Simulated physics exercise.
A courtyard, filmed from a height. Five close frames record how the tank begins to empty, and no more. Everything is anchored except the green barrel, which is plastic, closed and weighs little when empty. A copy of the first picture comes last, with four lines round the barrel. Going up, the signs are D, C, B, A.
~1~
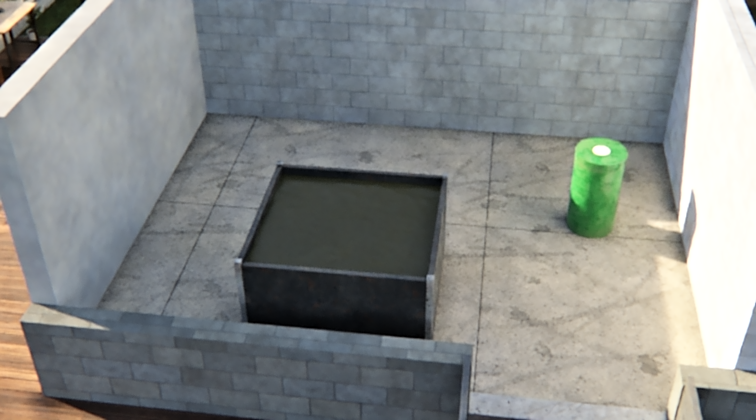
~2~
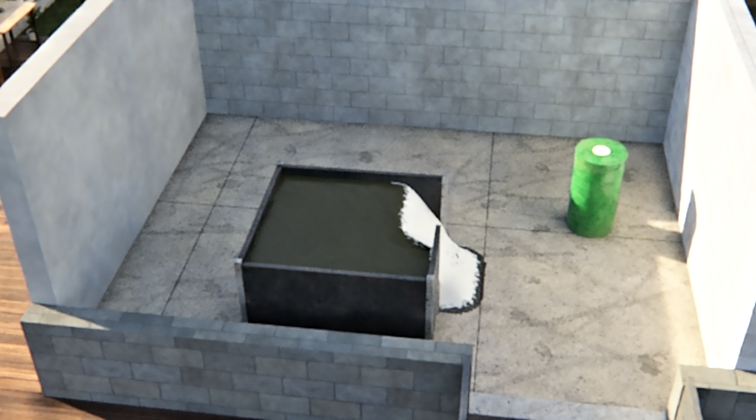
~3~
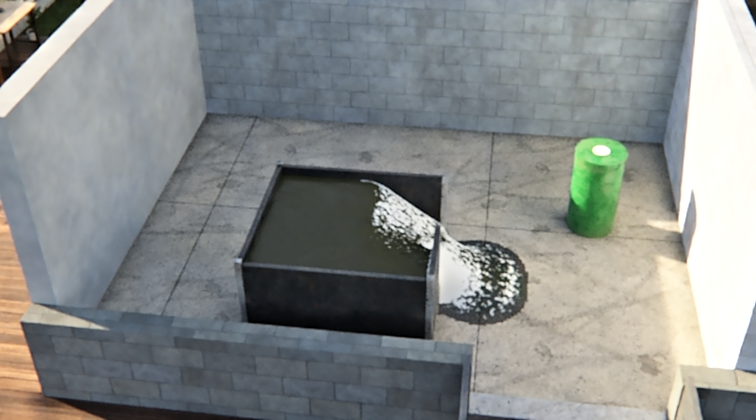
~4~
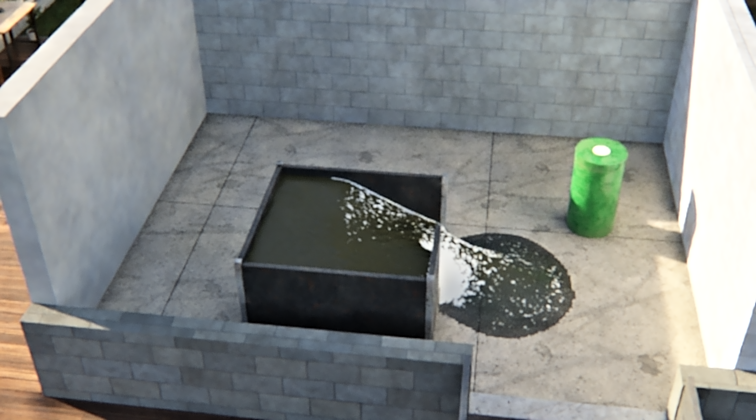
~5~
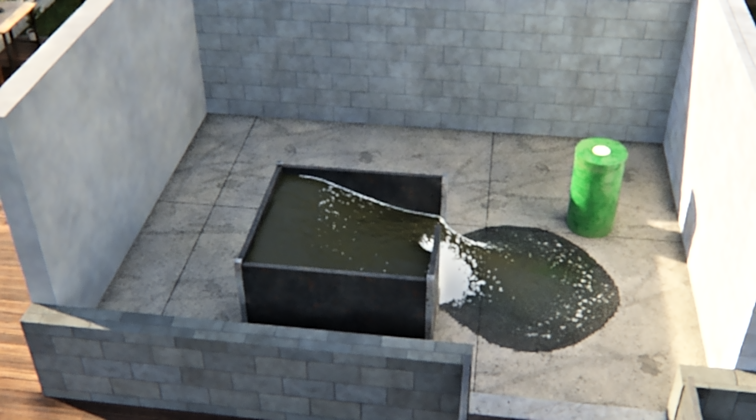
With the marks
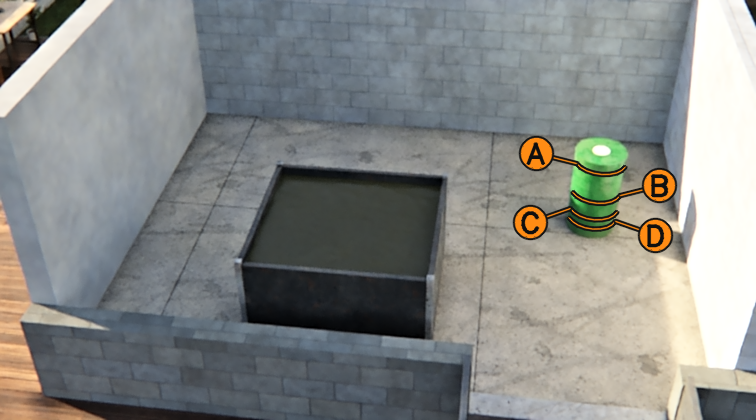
A dark square tank of murky water pouring from its right side, a foamy puddle spreading across the walled concrete yard.
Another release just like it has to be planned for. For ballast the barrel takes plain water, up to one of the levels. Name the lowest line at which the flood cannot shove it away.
The answer is level B.
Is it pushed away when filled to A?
No.
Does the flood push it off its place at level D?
Yes, that goes wrong.
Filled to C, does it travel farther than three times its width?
No.
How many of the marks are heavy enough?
Two.
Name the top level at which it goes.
That is level C.
In orange, A at (601, 174); B at (597, 203); C at (594, 219); D at (592, 229); from the bottom up D, C, B, A.
Choosing A, it does not move.
Choosing B, it does not move.
Choosing C, it is pushed about its own width away.
Choosing D, it is pushed about 4 times its own width away.
